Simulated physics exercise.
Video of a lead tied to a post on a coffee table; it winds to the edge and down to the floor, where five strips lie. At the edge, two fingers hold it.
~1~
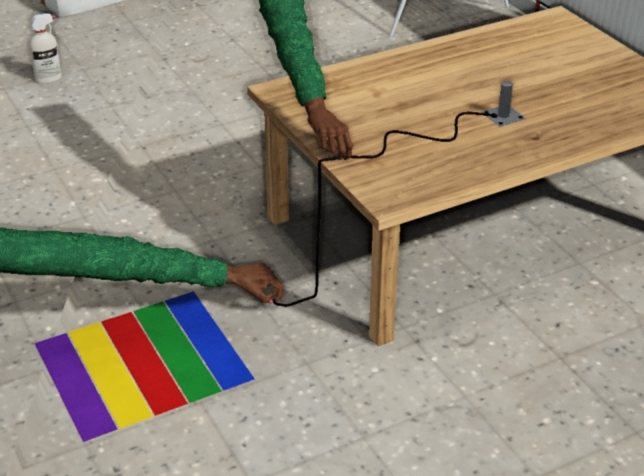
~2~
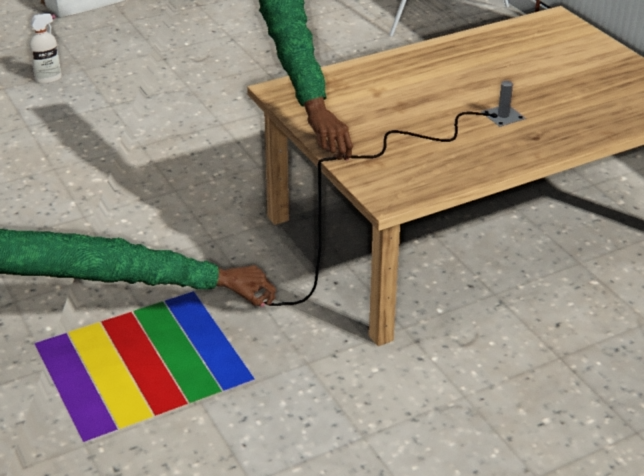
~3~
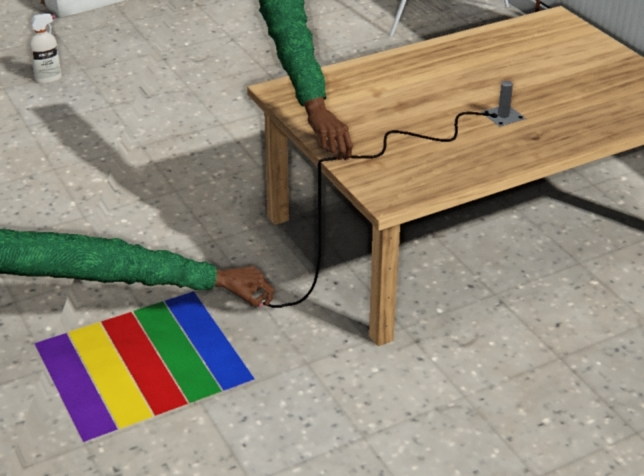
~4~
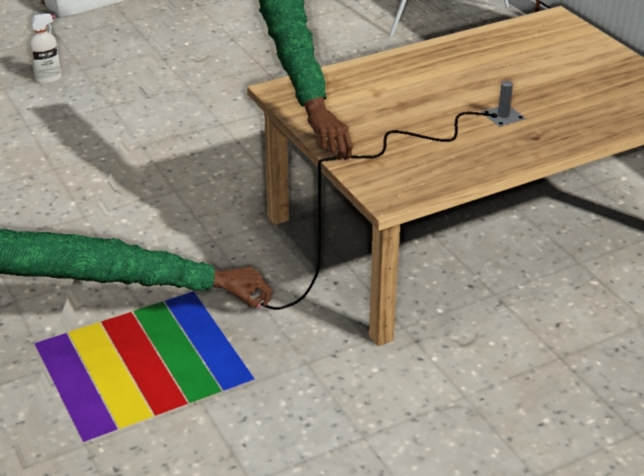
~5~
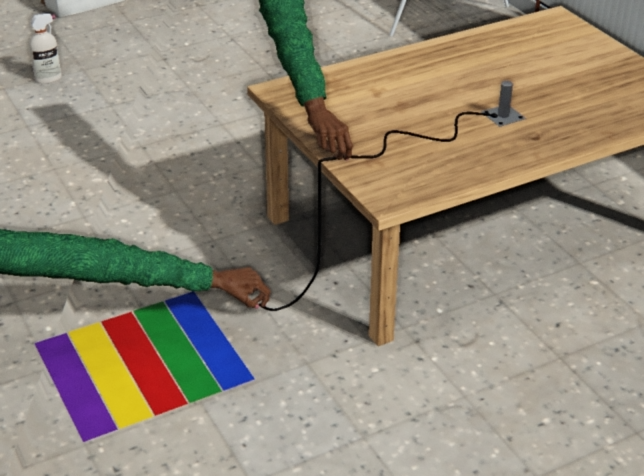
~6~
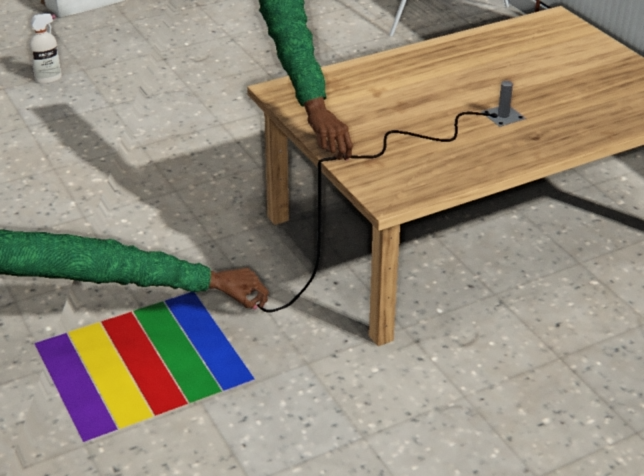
To begin with, a black lead runs from a post across a wooden table and over its edge, held there by one hand, while another green-sleeved hand grips its end near five coloured strips. The lower hand then shifts slightly left, drawing the hanging lead a little, while the upper hand stays still.
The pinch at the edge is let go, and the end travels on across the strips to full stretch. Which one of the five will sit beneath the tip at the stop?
The yellow strip will.
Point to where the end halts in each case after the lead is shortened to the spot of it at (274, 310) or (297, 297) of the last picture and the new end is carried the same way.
First try near (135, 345), second near (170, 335).
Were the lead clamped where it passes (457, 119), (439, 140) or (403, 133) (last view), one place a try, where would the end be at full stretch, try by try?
That would be (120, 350) for the first, (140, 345) for the second and (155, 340) for the third.
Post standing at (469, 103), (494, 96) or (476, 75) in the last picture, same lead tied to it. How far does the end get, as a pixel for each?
First (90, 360), then (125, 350), and last (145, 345).
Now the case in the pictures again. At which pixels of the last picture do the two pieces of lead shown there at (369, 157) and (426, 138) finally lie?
At (313, 174), then (397, 143).
Soon after, end near (164, 337); over green.
Then, end near (128, 349); over red.
At full stretch, end near (106, 357); over yellow. It gets as far as the yellow strip.
